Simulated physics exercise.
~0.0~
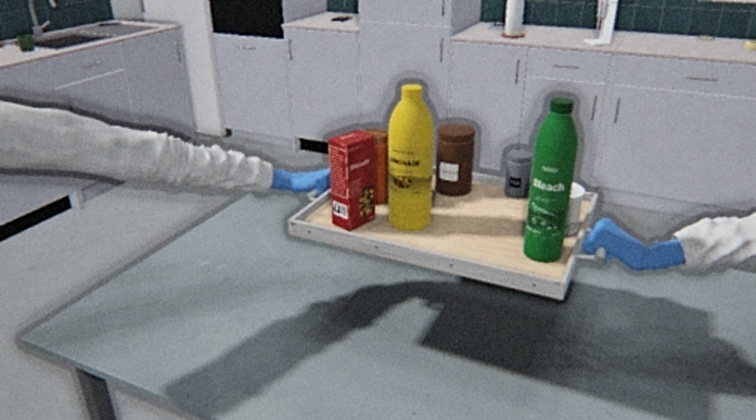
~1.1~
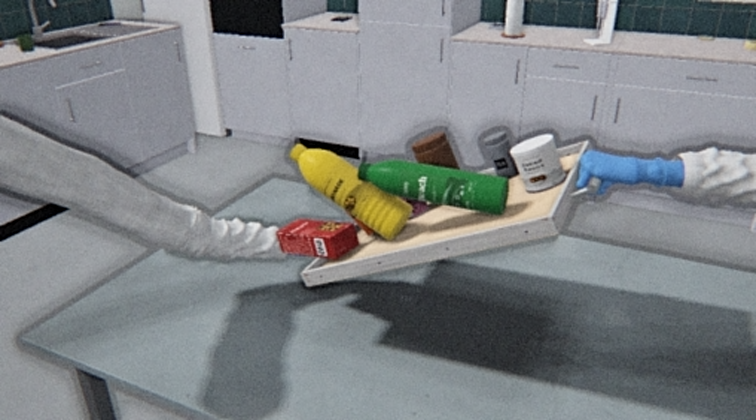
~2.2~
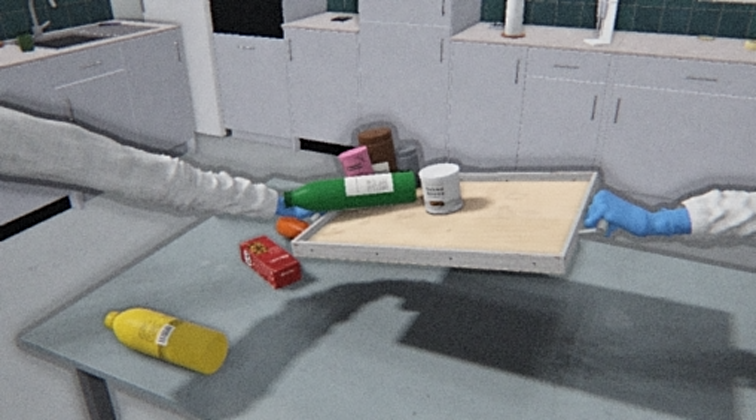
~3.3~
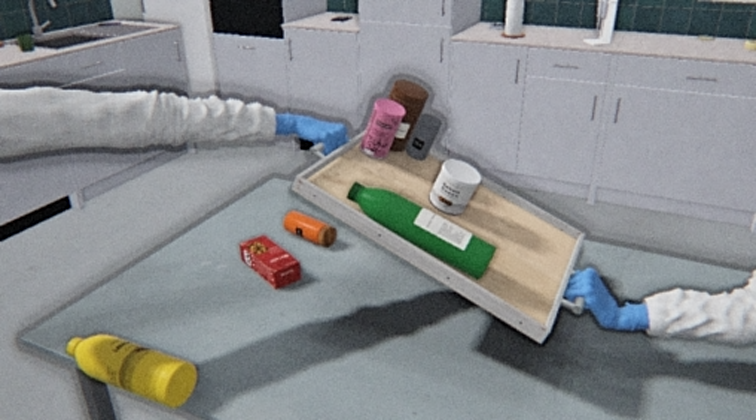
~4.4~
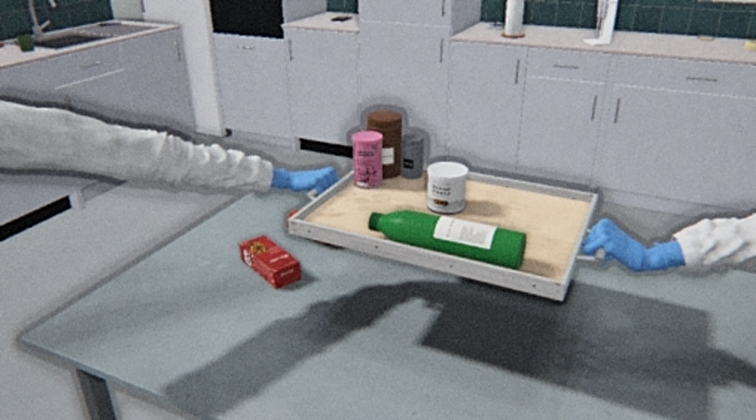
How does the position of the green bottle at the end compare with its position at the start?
The green bottle stands upright on the right side of the tray at the start, and at the end it lies on its side on the tray.
The video shows two gloved hands tilting a tray of containers left, then right, then back to nearly level above a table. A yellow bottle, red carton and orange jar fall off, while a green bottle ends lying on the tray among four upright containers.
